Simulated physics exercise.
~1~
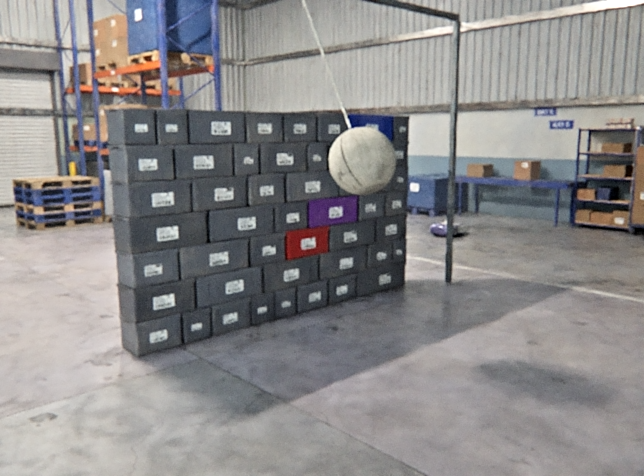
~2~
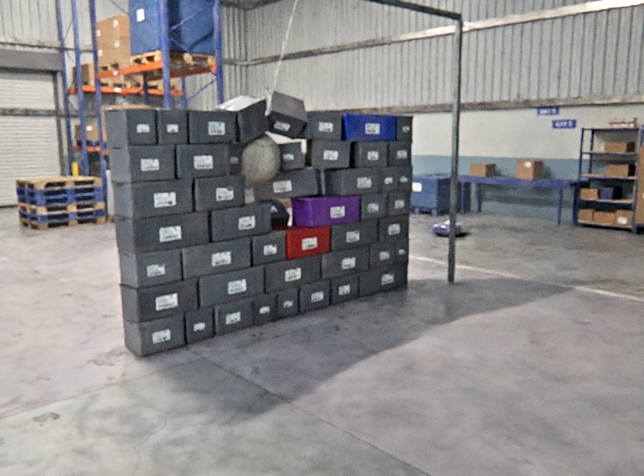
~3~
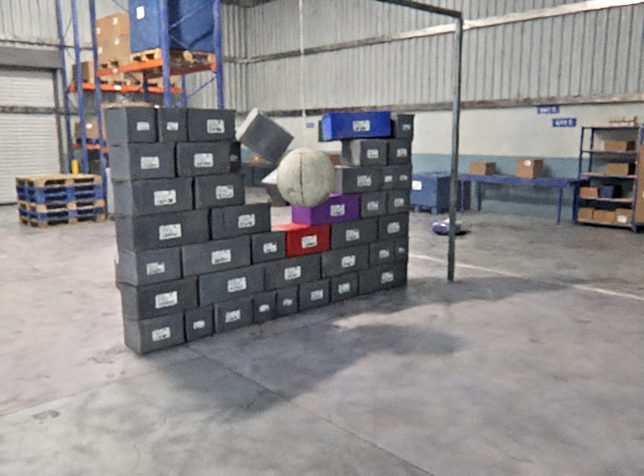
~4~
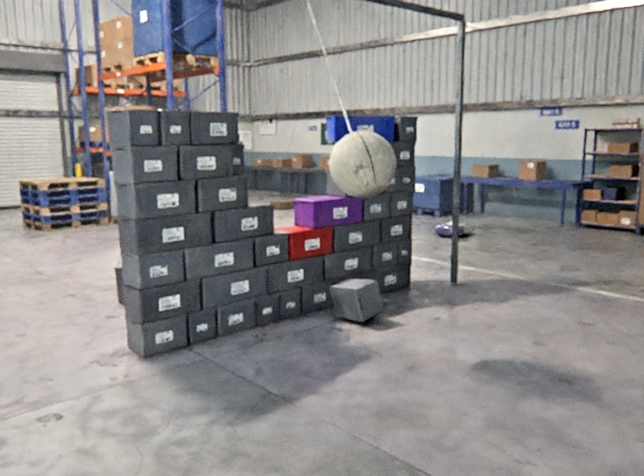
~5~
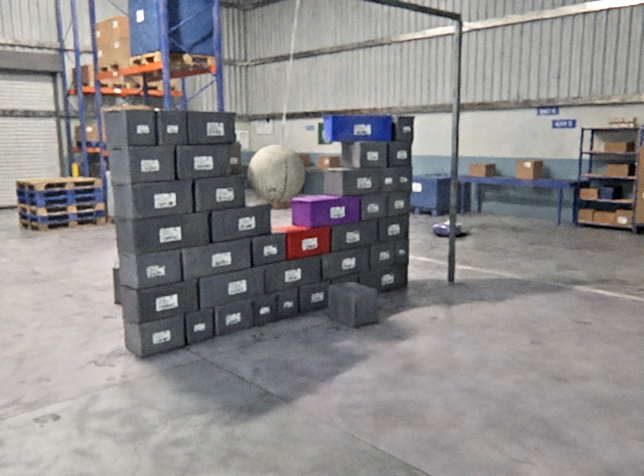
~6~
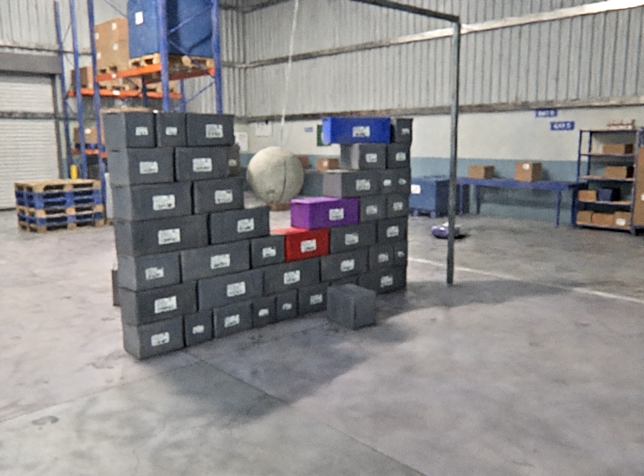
In a warehouse, a pale ball on a line swung into a wall of stacked dark totes and knocked a gap in its upper part, leaving one tote on the floor in front, while the blue, purple and red ones stayed up.
